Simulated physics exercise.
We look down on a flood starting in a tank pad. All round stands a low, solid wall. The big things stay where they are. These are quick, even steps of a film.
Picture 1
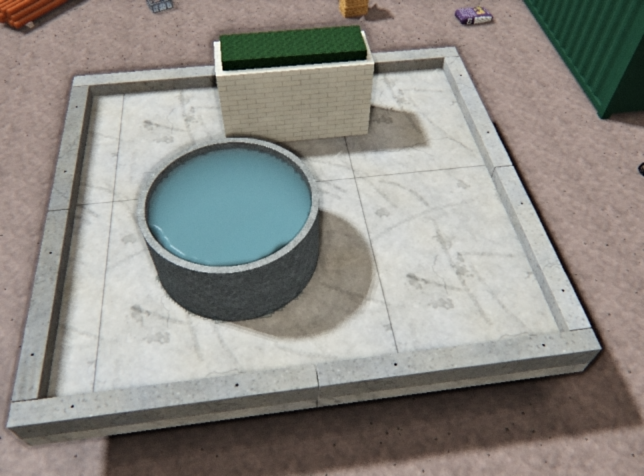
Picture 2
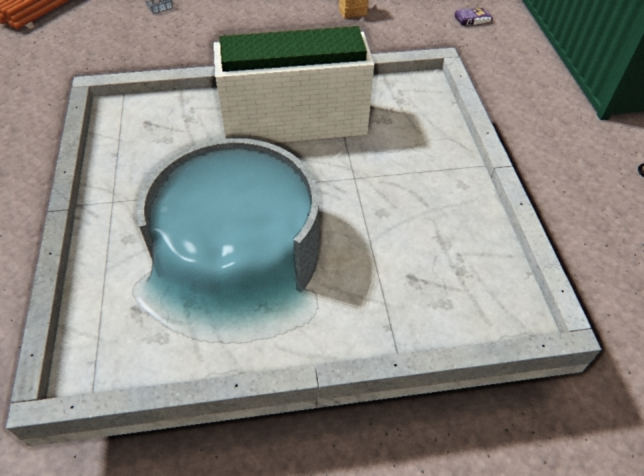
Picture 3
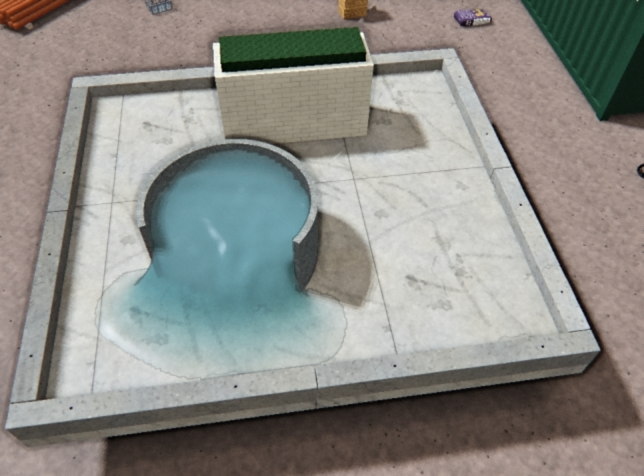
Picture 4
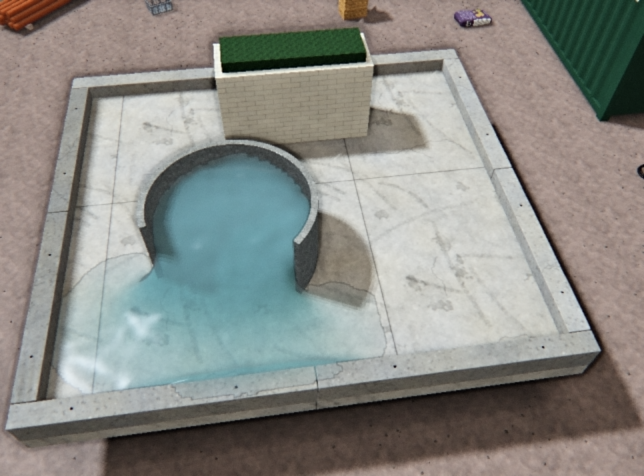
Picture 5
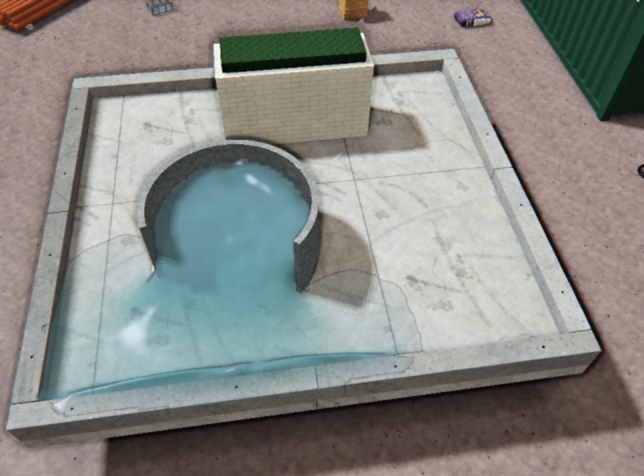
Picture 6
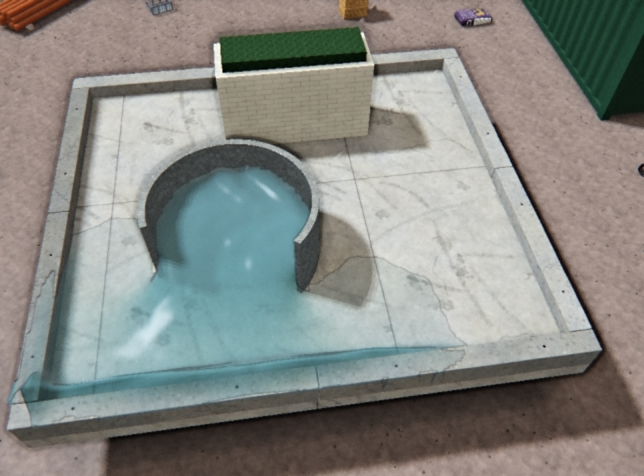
Blue water pours from a gap in the round tank and spreads across the walled pad.
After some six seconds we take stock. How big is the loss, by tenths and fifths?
Over the wall goes more than a fifth.
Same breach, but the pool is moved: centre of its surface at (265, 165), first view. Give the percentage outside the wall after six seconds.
Roughly 24 per cent.
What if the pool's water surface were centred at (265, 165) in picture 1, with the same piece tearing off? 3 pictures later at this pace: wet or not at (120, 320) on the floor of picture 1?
Answer: Wet.
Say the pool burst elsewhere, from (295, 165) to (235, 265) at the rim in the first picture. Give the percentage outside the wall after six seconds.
Roughly 24 per cent.
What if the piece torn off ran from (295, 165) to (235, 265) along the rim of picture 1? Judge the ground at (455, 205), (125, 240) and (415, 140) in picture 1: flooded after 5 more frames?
One after the other: Covered, no water, awash.
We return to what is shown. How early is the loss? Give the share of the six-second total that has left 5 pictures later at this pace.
About 55 per cent.
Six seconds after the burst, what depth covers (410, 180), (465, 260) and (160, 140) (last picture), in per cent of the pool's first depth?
About 4, 8 and 8 per cent.
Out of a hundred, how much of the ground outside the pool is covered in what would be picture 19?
Some 50 per cent.
A moment on, water covers 25 % of the floor; the low wall has let 9 % over.
Next, water covers 30 % of the floor; the low wall has let 19 % over.
Then, water covers 45 % of the floor; the low wall has let 33 % over.
Later, water covers 65 % of the floor; the low wall has let 34 % over.
In the end, water covers 80 % of the floor; the low wall has let 34 % over.
